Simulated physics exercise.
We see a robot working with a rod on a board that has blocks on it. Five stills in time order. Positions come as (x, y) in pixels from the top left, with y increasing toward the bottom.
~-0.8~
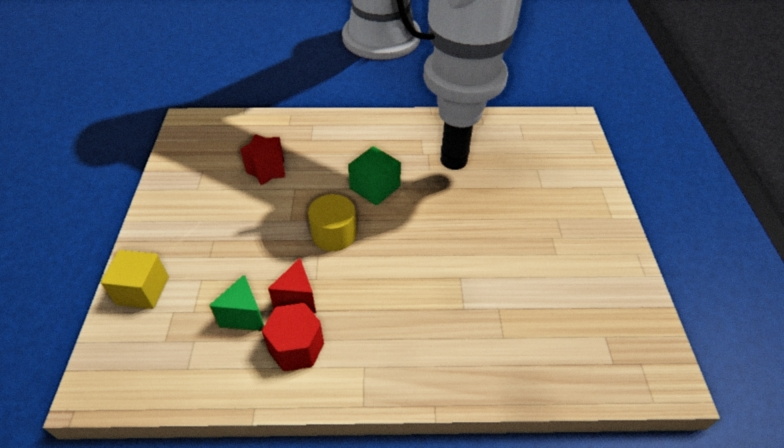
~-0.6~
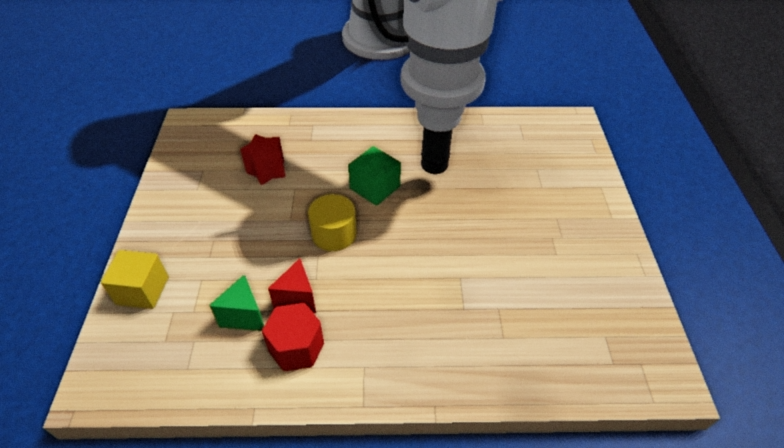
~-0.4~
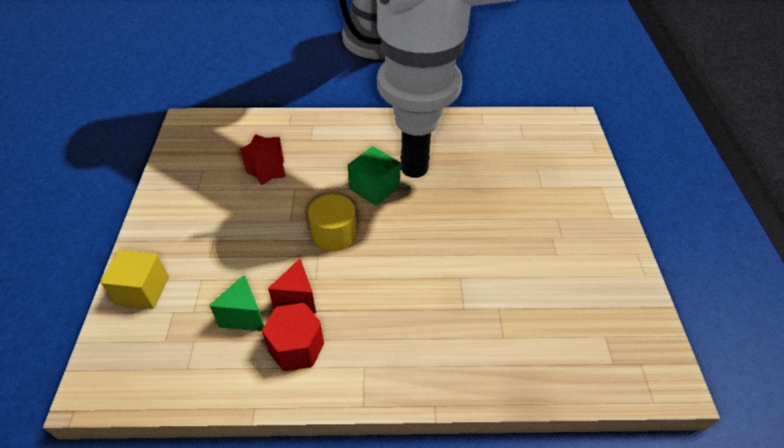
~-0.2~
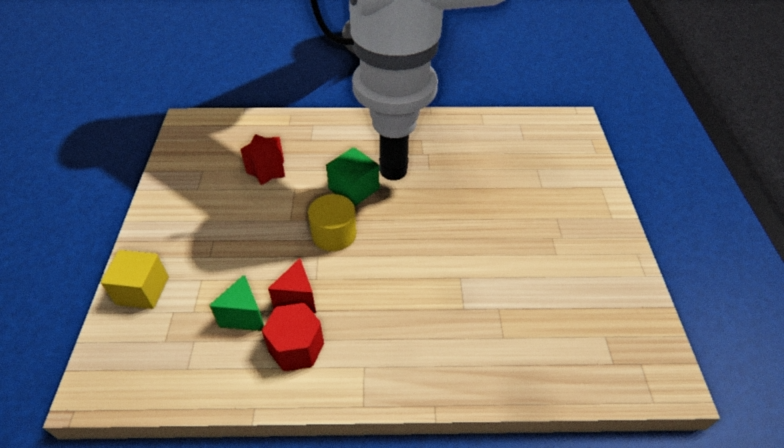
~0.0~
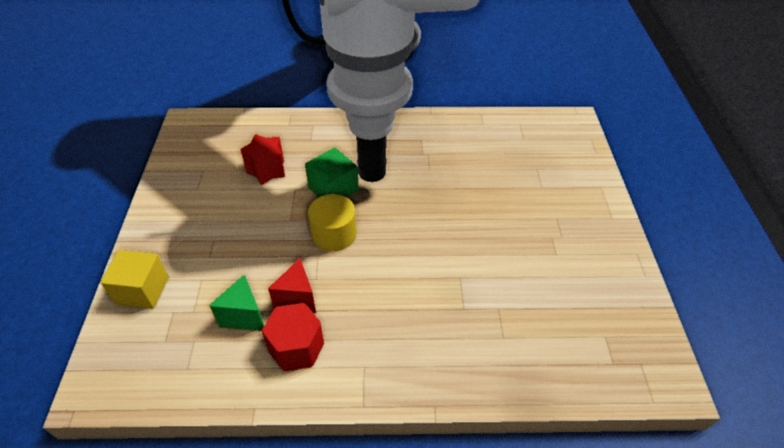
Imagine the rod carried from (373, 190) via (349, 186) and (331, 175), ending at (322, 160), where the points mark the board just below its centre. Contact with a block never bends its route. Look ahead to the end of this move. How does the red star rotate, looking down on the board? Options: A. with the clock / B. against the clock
A
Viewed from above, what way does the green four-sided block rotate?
In a top view, it turns counterclockwise.
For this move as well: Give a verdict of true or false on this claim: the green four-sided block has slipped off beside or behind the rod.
Answer: True.
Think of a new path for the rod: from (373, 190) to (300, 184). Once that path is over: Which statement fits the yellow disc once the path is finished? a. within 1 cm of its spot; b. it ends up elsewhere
a
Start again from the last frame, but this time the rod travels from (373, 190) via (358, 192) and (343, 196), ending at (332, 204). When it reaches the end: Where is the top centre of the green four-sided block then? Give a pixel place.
The point I'd pick in the picture is (297, 166).
The first path, step by step. Halfway along, rod (337, 165); green four-sided block (296, 162), turned 20° anticlockwise.
At the end, rod (320, 143); red star (255, 146), turned 20° clockwise; green four-sided block (289, 159), turned 50° anticlockwise; yellow disc unmoved.
